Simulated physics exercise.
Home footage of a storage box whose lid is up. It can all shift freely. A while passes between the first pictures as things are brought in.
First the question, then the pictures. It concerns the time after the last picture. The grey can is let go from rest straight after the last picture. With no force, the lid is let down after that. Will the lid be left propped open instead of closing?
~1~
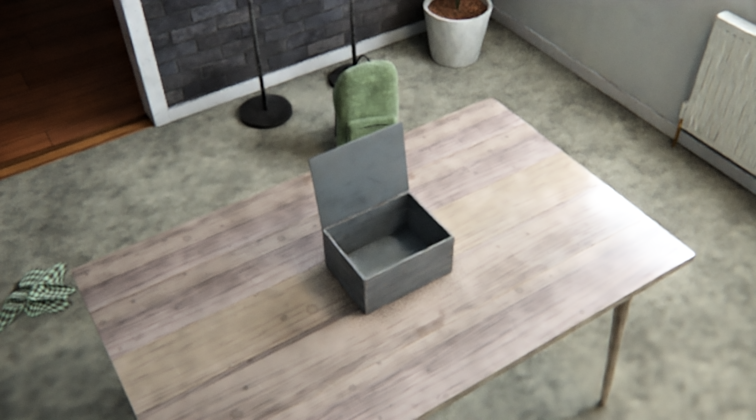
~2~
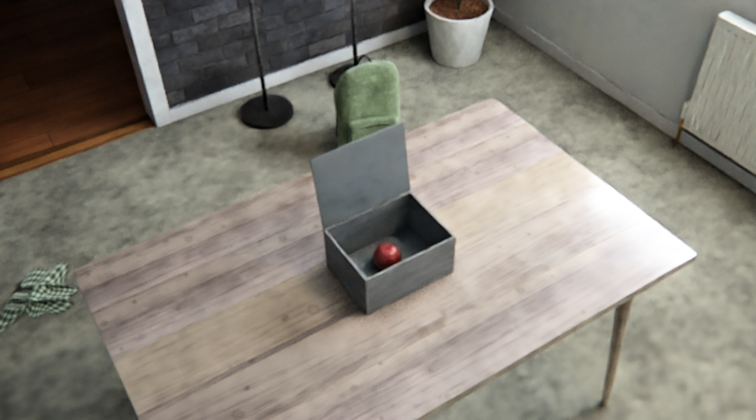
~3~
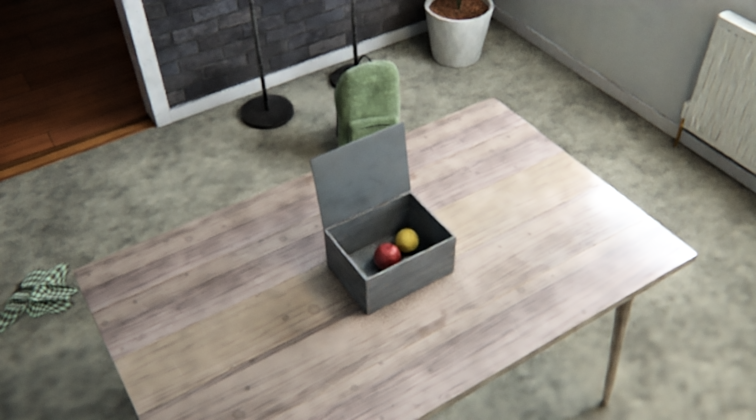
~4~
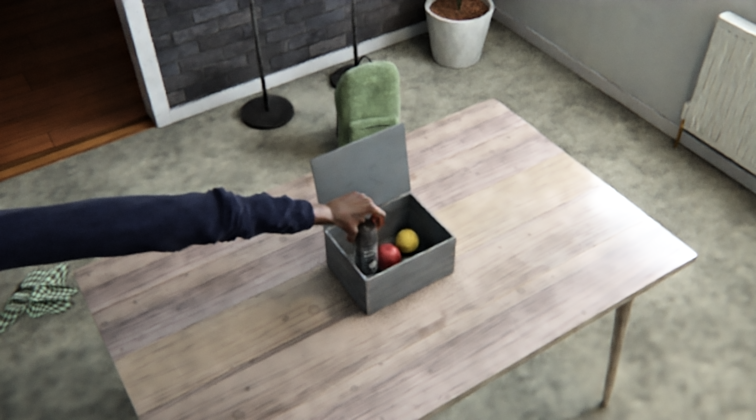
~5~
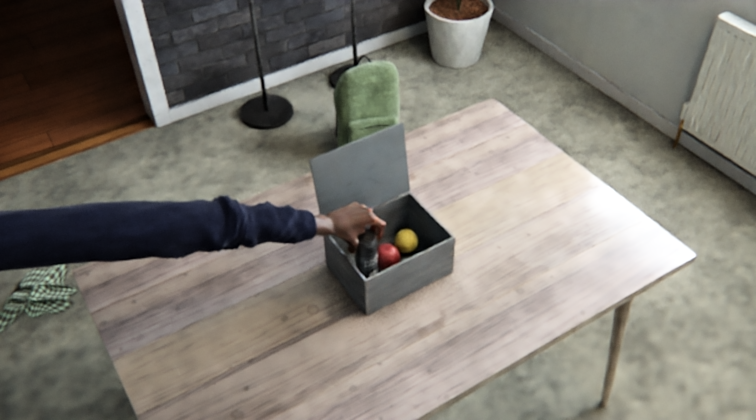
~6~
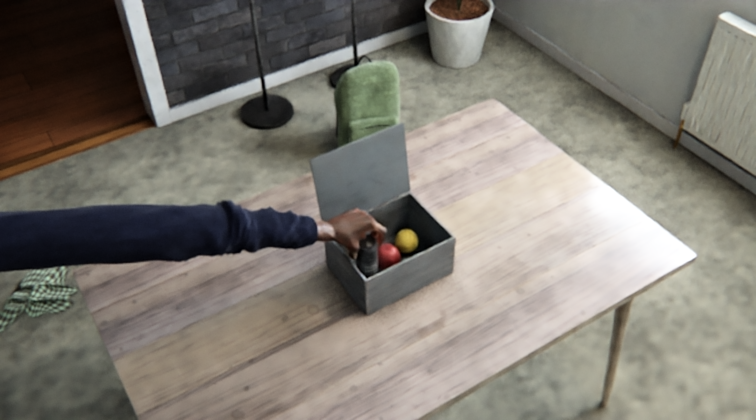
Stuck open.
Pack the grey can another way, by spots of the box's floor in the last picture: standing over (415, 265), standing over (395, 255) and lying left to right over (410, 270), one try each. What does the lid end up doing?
The first attempt ends with the lid standing open, the second with it lying shut, and the third with it lying shut.
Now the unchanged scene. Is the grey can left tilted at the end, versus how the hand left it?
By the end it has kept its angle.
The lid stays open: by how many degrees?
Lid angle from rim - close to 20°.
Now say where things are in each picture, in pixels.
In the first frame, the last thing is not in view yet.
In the second frame, the last thing is not in view yet.
In the third frame, the last thing is not in view yet; yellow lemon (407, 241).
In the fourth frame, on its way; grey can (366, 248); yellow lemon (407, 241).
In the fifth frame, on its way; grey can (366, 258); yellow lemon (406, 241).
In the sixth frame, put in, still held; grey can (367, 263); yellow lemon (407, 241).
Then, 1.40 s after the last picture, lid 72° above the rim.
Then, 2.00 s after the last picture, lid 31° above the rim.
At rest, lid 19° above the rim; all 3 in place. Seen from the same camera at the end, grey can near (367, 263).
